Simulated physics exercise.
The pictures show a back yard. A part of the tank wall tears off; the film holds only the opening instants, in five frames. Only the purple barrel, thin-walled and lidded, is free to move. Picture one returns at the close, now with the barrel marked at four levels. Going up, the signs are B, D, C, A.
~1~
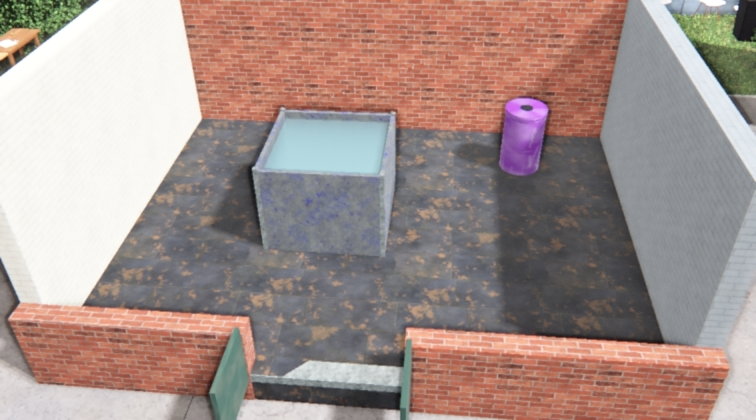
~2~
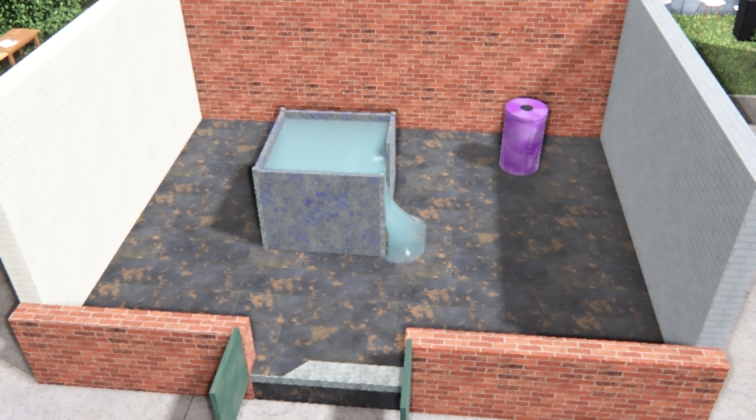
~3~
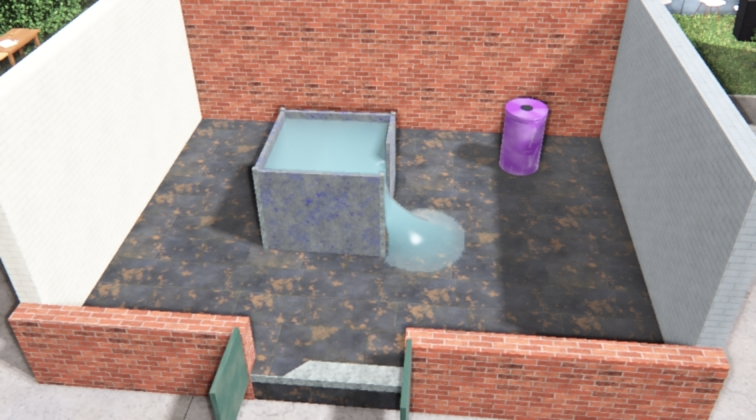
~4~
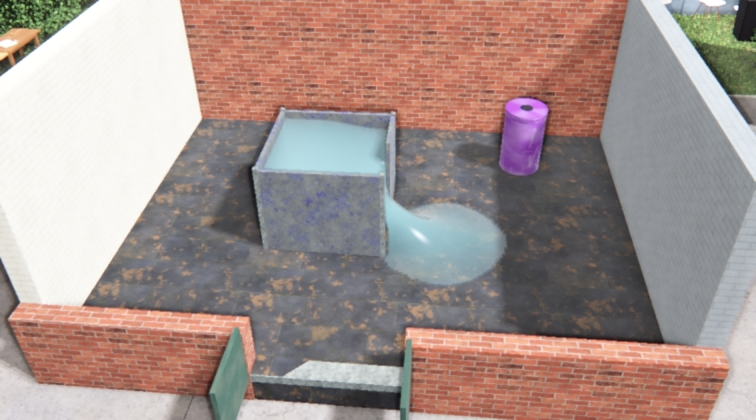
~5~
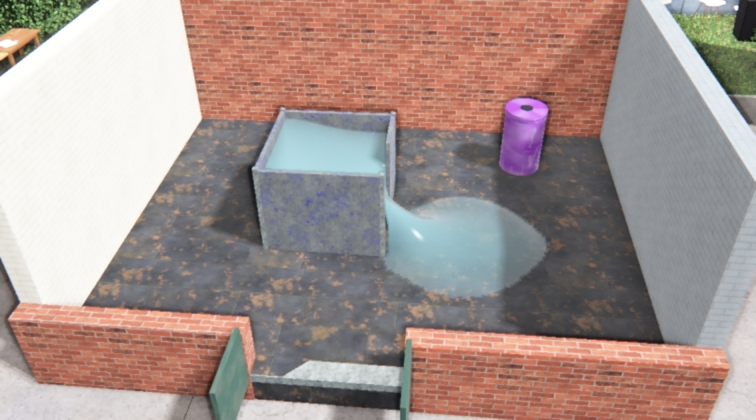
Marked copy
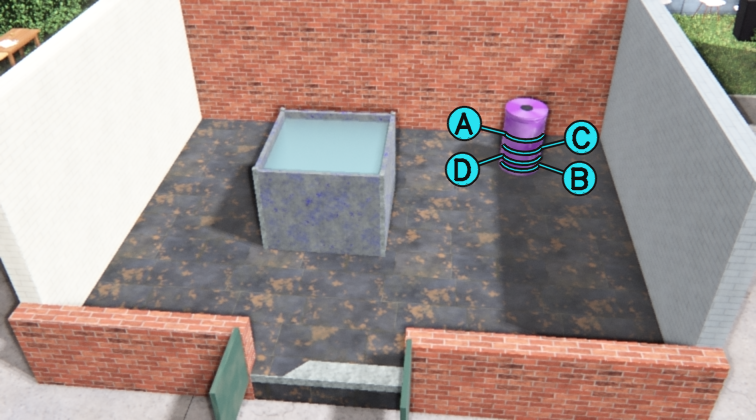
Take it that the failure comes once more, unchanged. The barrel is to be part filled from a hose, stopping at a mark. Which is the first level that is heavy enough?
D will do.
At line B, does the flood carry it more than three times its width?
No, it does not.
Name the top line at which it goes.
B.
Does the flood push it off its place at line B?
Yes, that goes wrong.
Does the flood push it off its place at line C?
No, not at all.
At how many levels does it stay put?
Three of them.
In cyan, A at (525, 141); B at (521, 170); C at (523, 153); D at (522, 163); from the bottom up B, D, C, A.
For line A, it does not move.
For line B, it is pushed about twice its own width away.
For line C, it does not move.
For line D, it does not move.
